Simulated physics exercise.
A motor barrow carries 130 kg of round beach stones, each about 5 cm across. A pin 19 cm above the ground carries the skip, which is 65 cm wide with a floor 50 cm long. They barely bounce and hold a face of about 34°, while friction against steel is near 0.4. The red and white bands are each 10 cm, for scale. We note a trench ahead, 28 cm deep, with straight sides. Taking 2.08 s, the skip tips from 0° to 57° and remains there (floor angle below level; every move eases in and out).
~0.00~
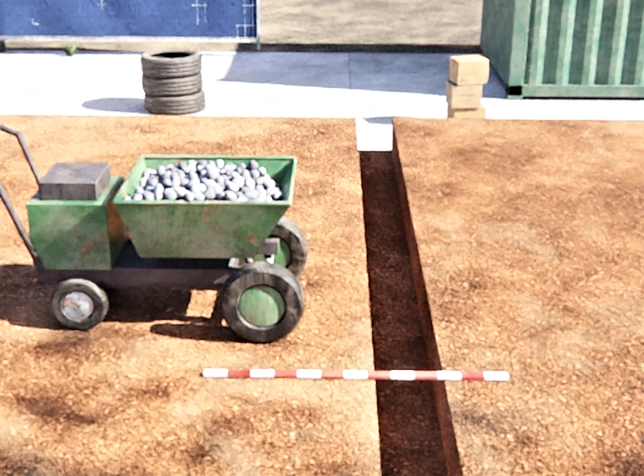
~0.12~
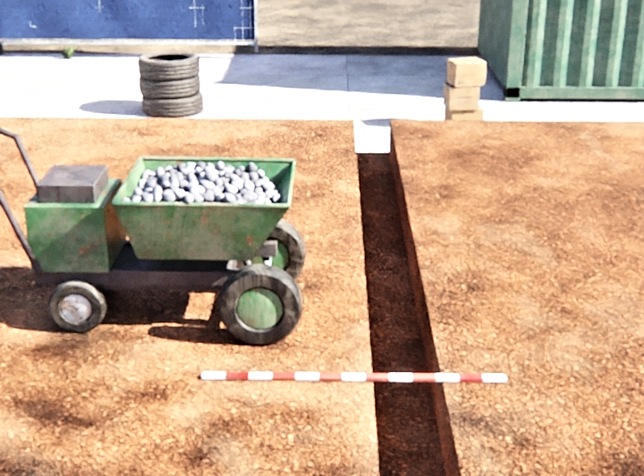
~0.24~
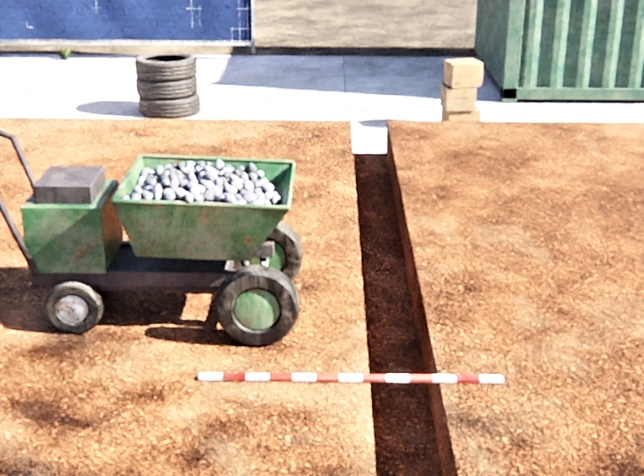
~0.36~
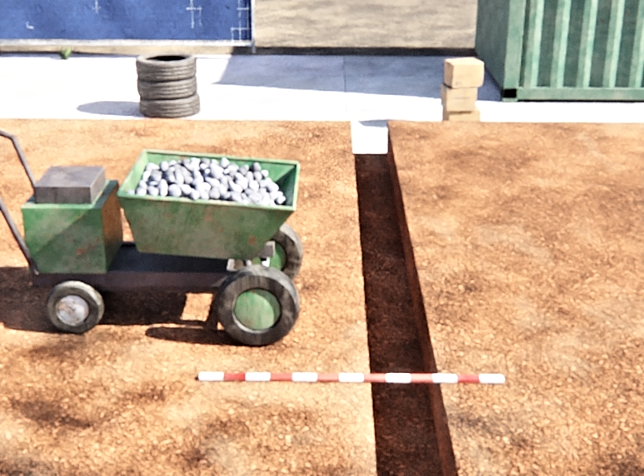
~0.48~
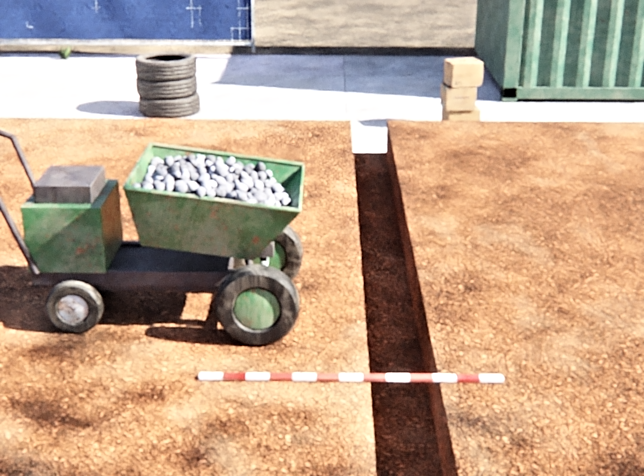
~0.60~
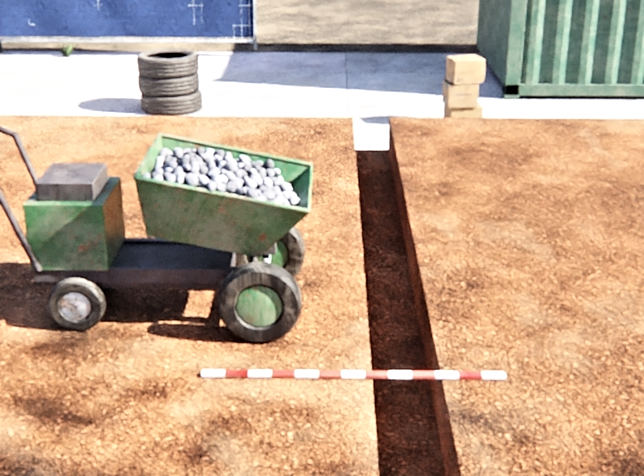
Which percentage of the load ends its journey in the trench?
Roughly 59 per cent.
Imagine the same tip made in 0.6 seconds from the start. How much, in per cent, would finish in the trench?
With that change, it comes to around 35 per cent.
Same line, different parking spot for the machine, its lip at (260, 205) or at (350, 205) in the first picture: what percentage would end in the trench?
Around 50 and then 20 percent.
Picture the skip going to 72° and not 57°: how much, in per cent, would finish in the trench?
About 90%.
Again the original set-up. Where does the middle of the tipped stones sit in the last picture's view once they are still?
The resting stones are centred at roughly (397, 350).
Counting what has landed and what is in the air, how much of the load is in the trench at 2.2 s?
Close to 25 per cent at that time.
After 1.6 s the floor is at 48°; 99 % in the skip, 1 % short of the trench; the foremost stones are at (360, 237).
After 2.2 s the floor is at 57°; 76 % in the skip, 24 % in the trench; the foremost stones are at (431, 309).
After 2.5 s the floor is at 57°; 60 % in the skip, 38 % in the trench, 2 % past the trench; the foremost stones are at (481, 295).
After 4.5 s the floor is at 57°; 39 % in the skip, 59 % in the trench, 2 % past the trench; the foremost stones are at (501, 302).
